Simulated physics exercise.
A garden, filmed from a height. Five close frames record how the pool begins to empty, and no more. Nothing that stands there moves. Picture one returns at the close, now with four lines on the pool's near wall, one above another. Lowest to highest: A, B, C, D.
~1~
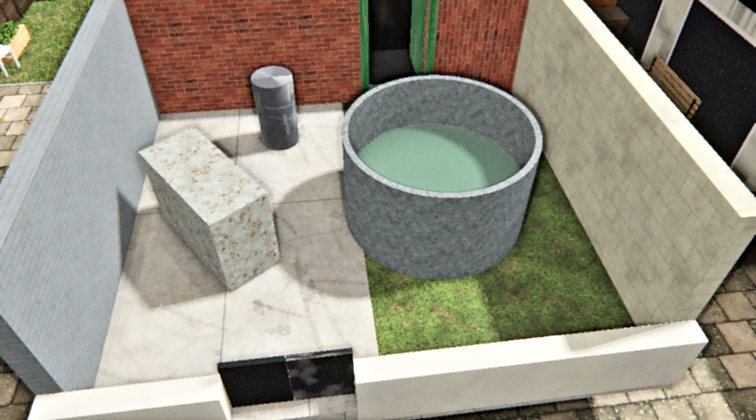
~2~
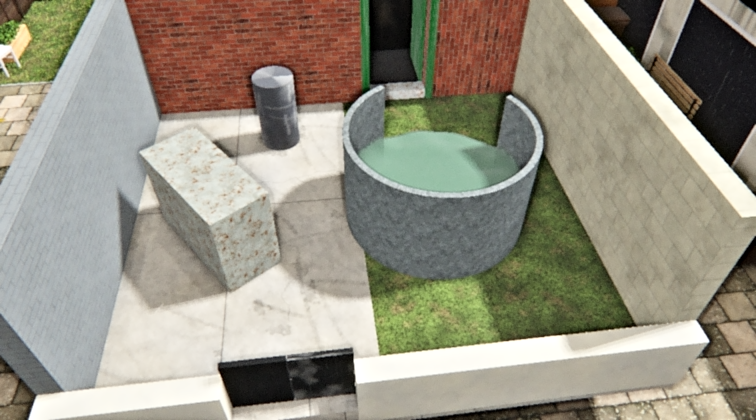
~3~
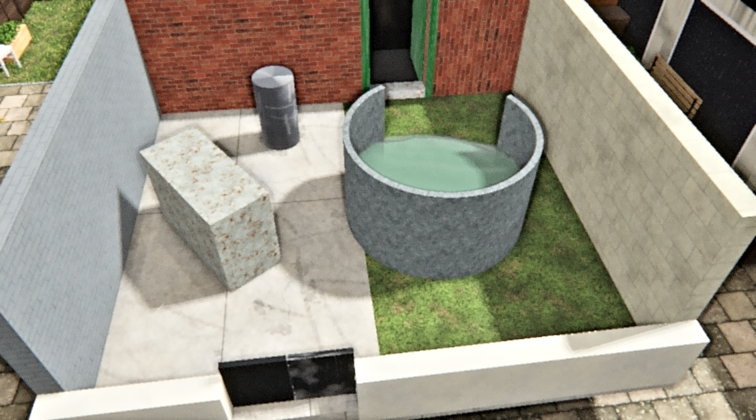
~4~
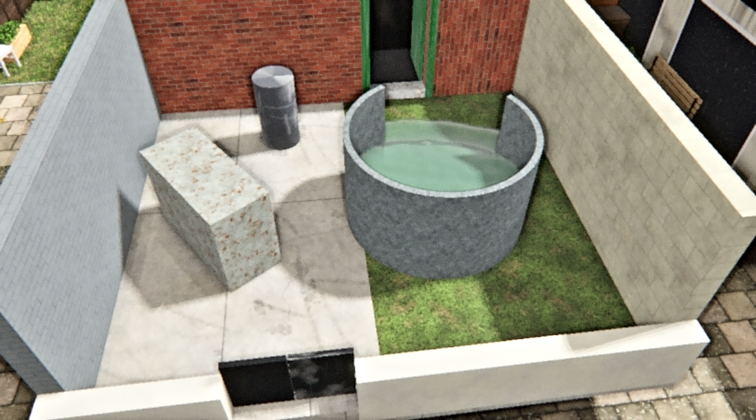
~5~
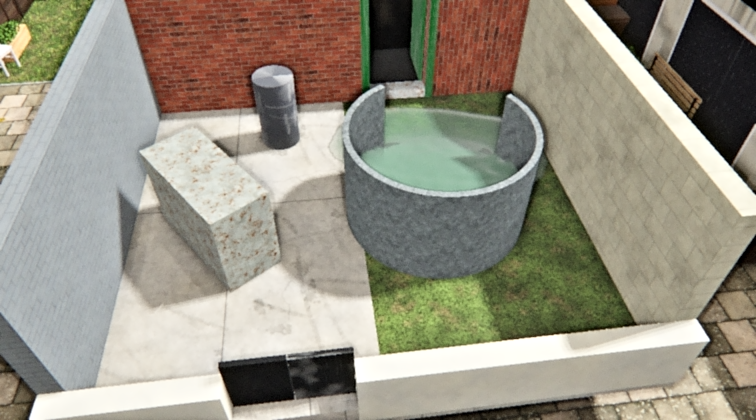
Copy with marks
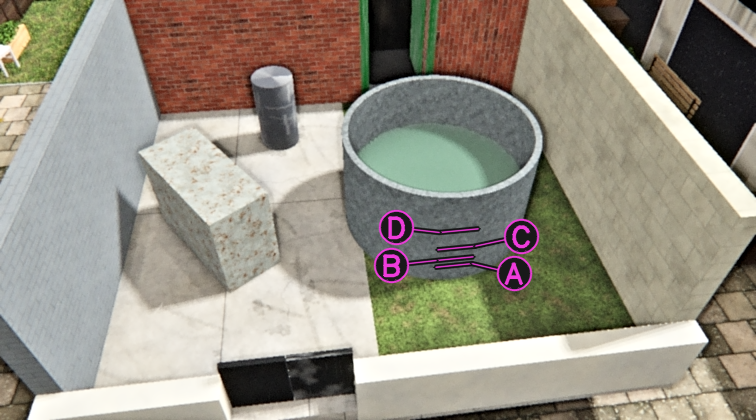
In a walled yard seen from above, the back of a round grey pool opens and green water spreads out through the gap.
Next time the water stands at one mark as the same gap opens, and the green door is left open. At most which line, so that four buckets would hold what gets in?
It is B.
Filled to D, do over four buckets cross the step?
Yes, that goes wrong.
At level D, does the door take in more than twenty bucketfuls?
Yes, it does.
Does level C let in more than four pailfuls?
Yes, it does.
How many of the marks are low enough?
Two of them.
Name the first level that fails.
It is C.
On the marked copy, A at (453, 265); B at (454, 258); C at (456, 248); D at (459, 230); from the bottom up A, B, C, D.
Choosing A, nothing gets over.
Choosing B, a bucket or two gets in.
Choosing C, about 11 bucketfuls get in.
Choosing D, dozens of bucketfuls pour in.
